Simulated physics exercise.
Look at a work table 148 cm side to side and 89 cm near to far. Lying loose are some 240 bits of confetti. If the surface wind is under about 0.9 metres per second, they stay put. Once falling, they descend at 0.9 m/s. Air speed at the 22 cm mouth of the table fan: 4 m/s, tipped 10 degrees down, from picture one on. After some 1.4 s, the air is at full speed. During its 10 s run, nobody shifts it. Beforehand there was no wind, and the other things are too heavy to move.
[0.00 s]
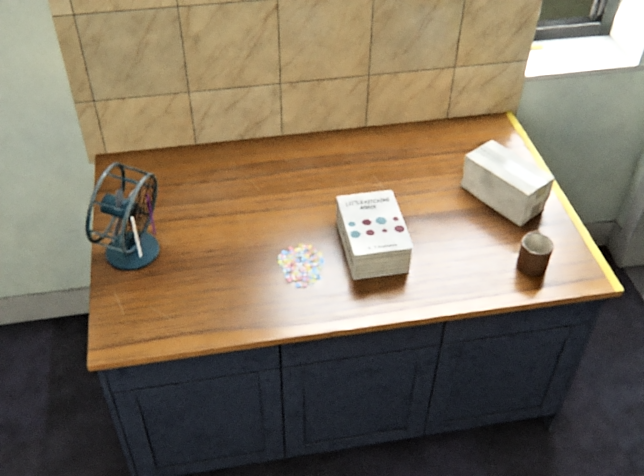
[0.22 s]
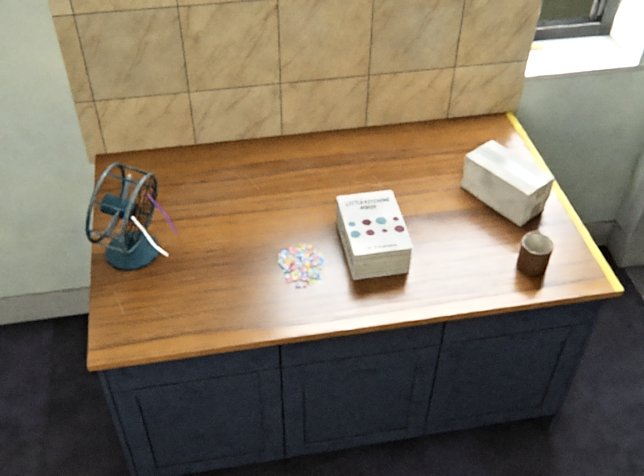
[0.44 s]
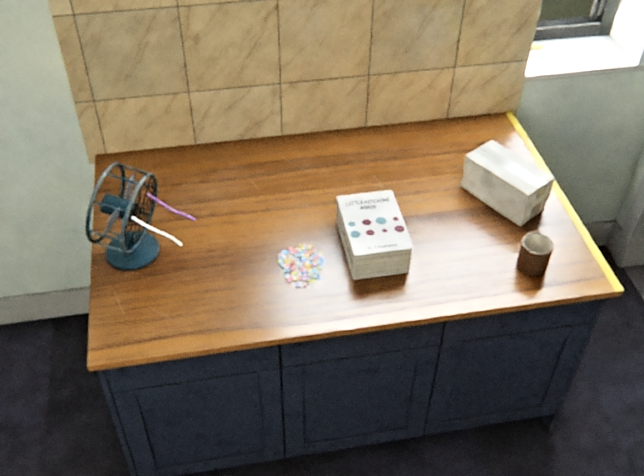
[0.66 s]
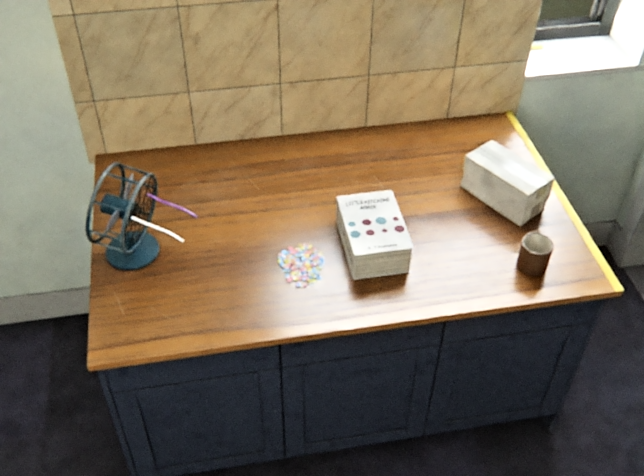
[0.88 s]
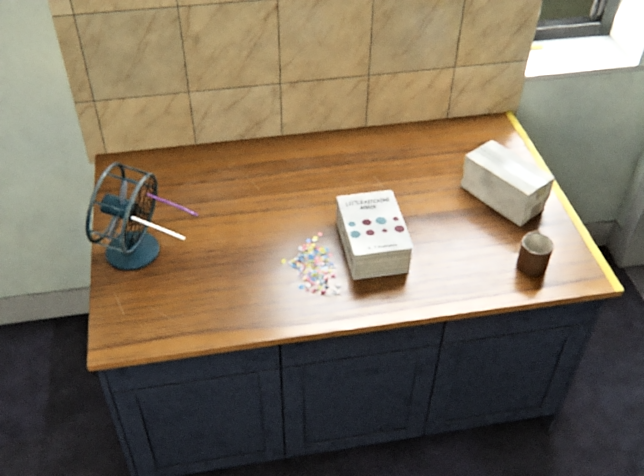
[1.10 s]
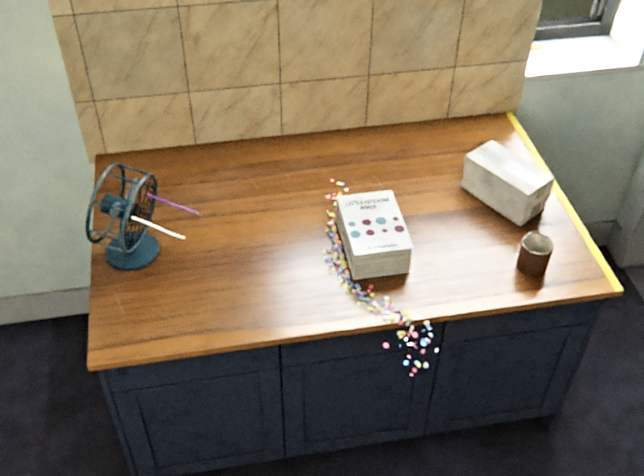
In the video, ribbons on a table fan lift and stream rightward over a wooden work table, then a pile of colourful confetti scatters toward a book, spreading along its left side and spilling over the table's front edge.
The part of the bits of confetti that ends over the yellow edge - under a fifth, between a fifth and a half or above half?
Under one in five.
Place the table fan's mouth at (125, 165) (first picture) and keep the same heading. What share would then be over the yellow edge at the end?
Then around 0 percent.
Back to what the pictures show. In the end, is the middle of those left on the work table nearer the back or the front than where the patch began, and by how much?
It drifted toward the rear, roughly 60 cm.
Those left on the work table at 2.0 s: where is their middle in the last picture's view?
Around pixel (375, 130).
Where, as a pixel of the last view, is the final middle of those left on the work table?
Their middle sits at about (371, 128) in the last picture.
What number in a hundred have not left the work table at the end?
Near 30 %.
After 2.0 s, 37 % are on the move or not yet settled, 0 % are over the yellow edge; the middle of those still in play is near (375, 130).
After 3.2 s, 30 % are on the move or not yet settled, 0 % are over the yellow edge; the middle of those still in play is near (379, 127).
After 5.5 s, 26 % are on the move or not yet settled, 3 % are over the yellow edge; the middle of those still in play is near (374, 127).
After 10.0 s, at the end, 9 % are over the yellow edge; the middle of those still in play is near (371, 128).
